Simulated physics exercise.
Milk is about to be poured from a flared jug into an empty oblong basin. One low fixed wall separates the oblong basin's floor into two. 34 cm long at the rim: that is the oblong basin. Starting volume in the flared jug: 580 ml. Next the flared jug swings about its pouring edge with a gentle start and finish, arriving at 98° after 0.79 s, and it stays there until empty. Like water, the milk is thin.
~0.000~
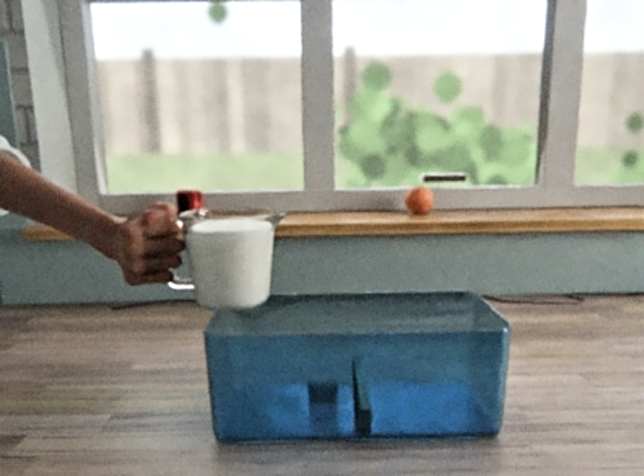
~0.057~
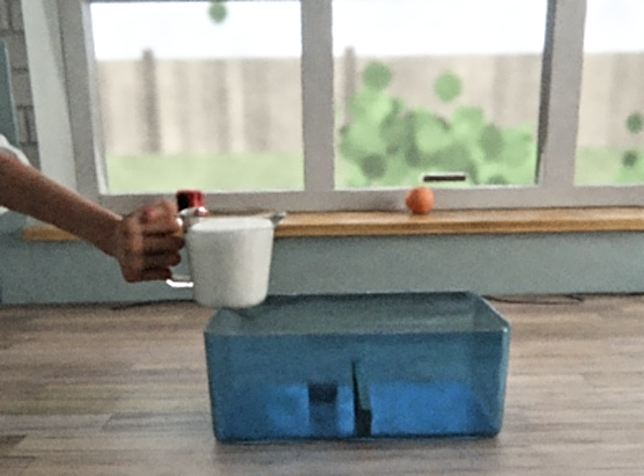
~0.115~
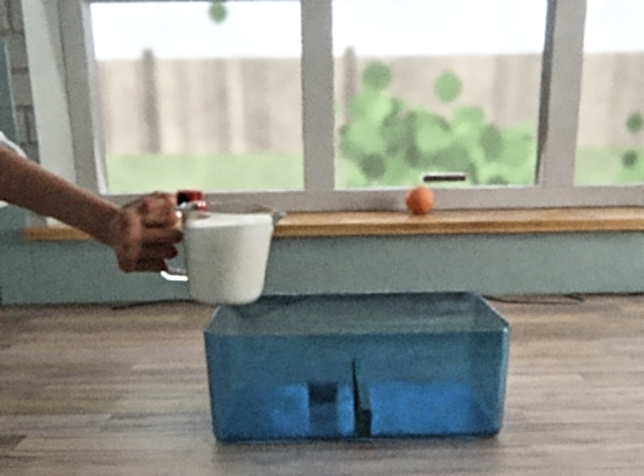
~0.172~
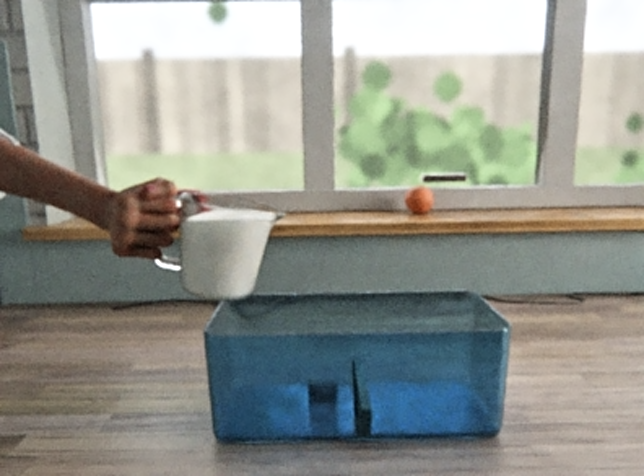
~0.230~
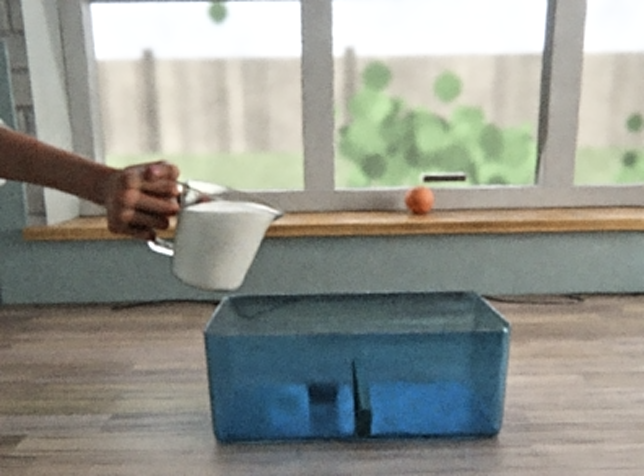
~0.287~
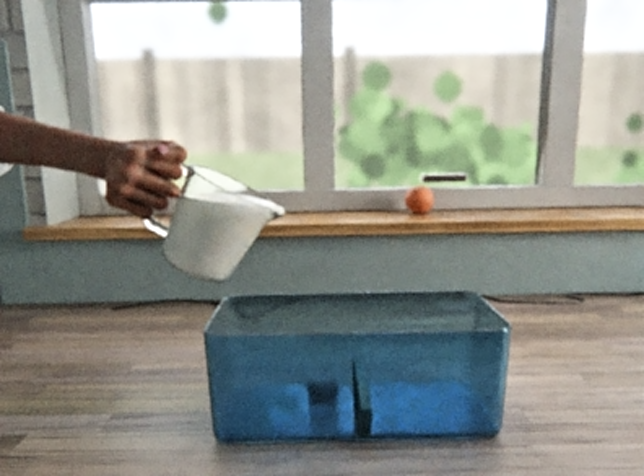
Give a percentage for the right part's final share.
My figure is 80 %.
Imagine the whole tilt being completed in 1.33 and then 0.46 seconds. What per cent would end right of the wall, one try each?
Respectively 75 and 70 %.
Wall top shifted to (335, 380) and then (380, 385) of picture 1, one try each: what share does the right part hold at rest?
First try about 90 %, second try about 55 %.
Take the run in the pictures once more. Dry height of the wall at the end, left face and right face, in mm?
Left 32 mm, right 14 mm.
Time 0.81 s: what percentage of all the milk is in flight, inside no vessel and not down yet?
Around 30 per cent of the liquid is in flight.
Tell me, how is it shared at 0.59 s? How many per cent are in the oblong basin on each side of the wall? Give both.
Some 8 per cent left and 0 right.
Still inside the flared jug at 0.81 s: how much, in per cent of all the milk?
About 14 percent.
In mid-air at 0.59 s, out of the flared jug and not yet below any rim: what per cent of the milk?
Near 30 per cent of it all.
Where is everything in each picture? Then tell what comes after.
In the first picture, tilt 0°; pouring edge (286, 214); surface from (189, 227) to (273, 226); the oblong basin's rim runs from (215, 315) to (492, 309); the wall's top is at (361, 381).
In the second picture, tilt 1°; pouring edge (286, 214); surface from (188, 227) to (273, 224).
In the third picture, tilt 5°; pouring edge (286, 214); surface from (188, 224) to (273, 220).
In the fourth picture, tilt 11°; pouring edge (285, 214); surface from (187, 218) to (275, 215).
In the fifth picture, tilt 19°; pouring edge (285, 214); surface from (184, 208) to (278, 210).
In the sixth picture, tilt 29°; pouring edge (284, 214); surface from (181, 205) to (276, 205); 1 per cent is over the edge.
Then, 0.59 s in, the tilt is 83° and 63 per cent is still to pour, 8 is left of the wall and 0 right of it.
Then, 0.81 s in, the tilt is 98° and 14 per cent is still to pour, 8 is left of the wall and 49 right of it.
Then, 1.04 s in, the tilt is 98° and 1 per cent is still to pour, 14 is left of the wall and 80 right of it.
Then, 1.29 s in, the tilt is 98° and 0 per cent is still to pour, 18 is left of the wall and 80 right of it.
Finally, 19 per cent lies left of the wall, 80 right of it and 1 outside.
